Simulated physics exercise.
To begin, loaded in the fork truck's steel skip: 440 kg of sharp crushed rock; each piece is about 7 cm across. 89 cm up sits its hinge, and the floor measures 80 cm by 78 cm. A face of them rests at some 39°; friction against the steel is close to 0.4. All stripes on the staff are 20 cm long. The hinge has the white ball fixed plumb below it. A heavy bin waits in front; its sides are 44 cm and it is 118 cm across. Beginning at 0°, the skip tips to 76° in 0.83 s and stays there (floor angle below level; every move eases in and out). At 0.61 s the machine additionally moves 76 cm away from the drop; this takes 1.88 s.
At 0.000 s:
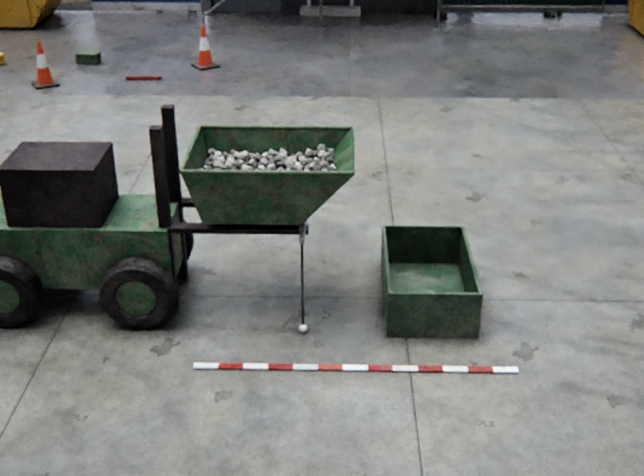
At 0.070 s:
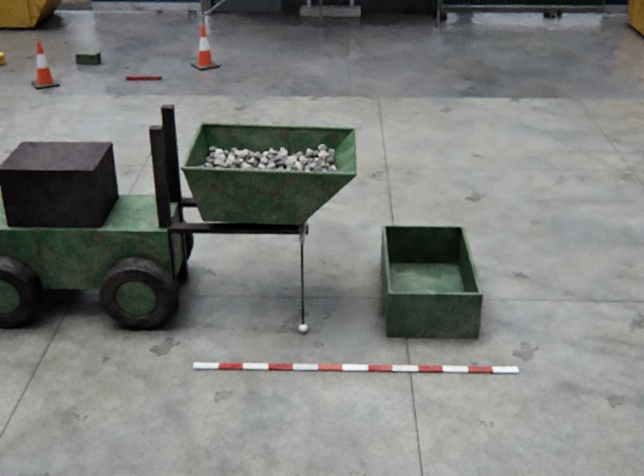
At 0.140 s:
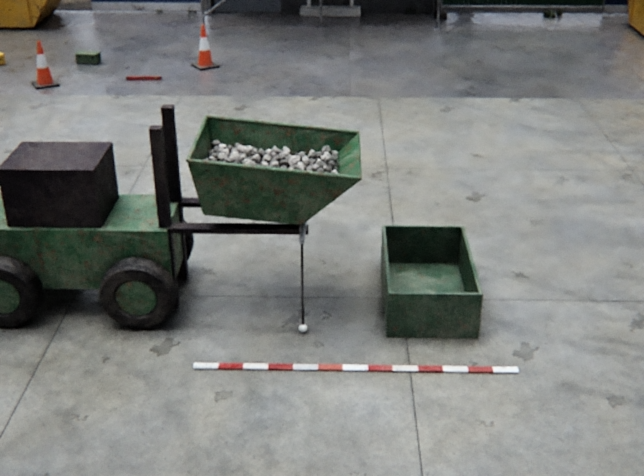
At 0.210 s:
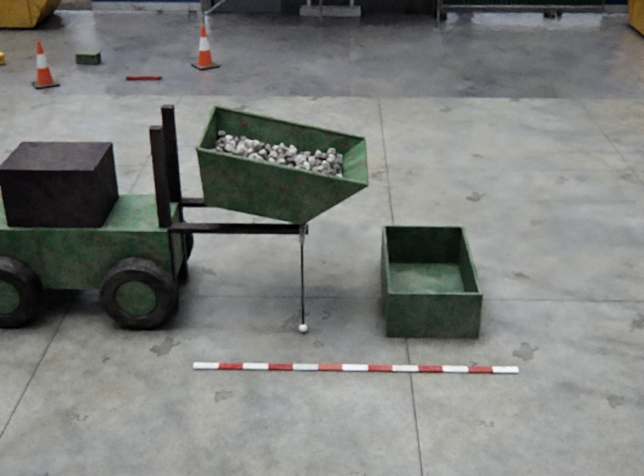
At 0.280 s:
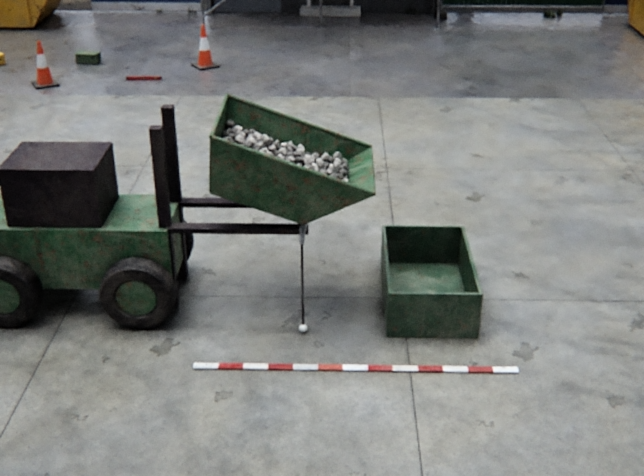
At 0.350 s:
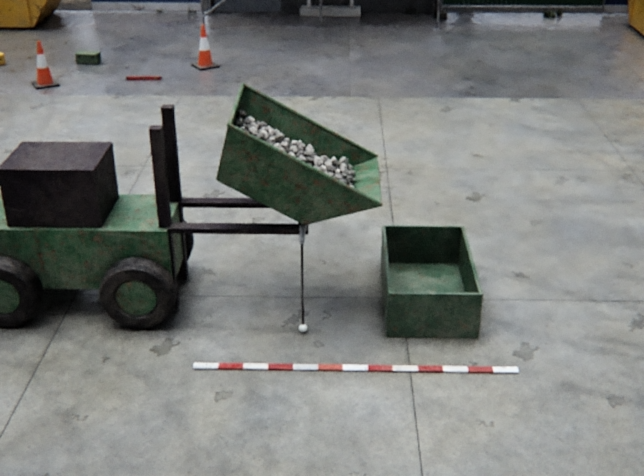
In this clip, a green fork truck holds up a green skip loaded with grey stones, and the skip starts level, then tilts steadily down to the right beside an open green box as the stones shift toward its lower end.
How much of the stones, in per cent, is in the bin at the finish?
Some 65 per cent.
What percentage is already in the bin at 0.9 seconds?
At that moment: Approx. 10 %.
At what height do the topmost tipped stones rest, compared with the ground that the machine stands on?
About 40 cm above it.
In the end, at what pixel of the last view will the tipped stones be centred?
Around (407, 289).
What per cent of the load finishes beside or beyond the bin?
I'd say close to 0 per cent of the whole load.
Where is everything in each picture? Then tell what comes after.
In the first picture, lip at (354, 173), floor tilted 0°, highest stones at (284, 157).
In the second picture, lip at (356, 175), floor tilted 2°, highest stones at (266, 156); the stones move at 0.3 m/s on average.
In the third picture, the skip is at 6°, its lip at (361, 179); the top of the load is at (237, 153); the stones move at 0.6 m/s on average.
In the fourth picture, lip at (368, 185), floor tilted 12°, highest stones at (235, 144); the stones move at 0.9 m/s on average.
In the fifth picture, lip at (376, 194), floor tilted 20°, highest stones at (240, 133); the stones move at 1.2 m/s on average.
In the sixth picture, lip at (382, 205), floor tilted 29°, highest stones at (247, 123); the stones move at 1.2 m/s on average.
After 0.6 s the floor is at 64°; 100 % in the skip; the foremost stones are at (372, 218).
After 0.9 s the floor is at 76°; 90 % in the skip, 2 % short of the bin, 8 % in the bin; the foremost stones are at (417, 268).
After 2.9 s the floor is at 76°; 0 % in the skip, 34 % short of the bin, 65 % in the bin, 1 % beside or beyond the bin; the foremost stones are at (466, 294).
After 5.5 s the floor is at 76°; 0 % in the skip, 34 % short of the bin, 65 % in the bin, 1 % beside or beyond the bin; the foremost stones are at (466, 294).
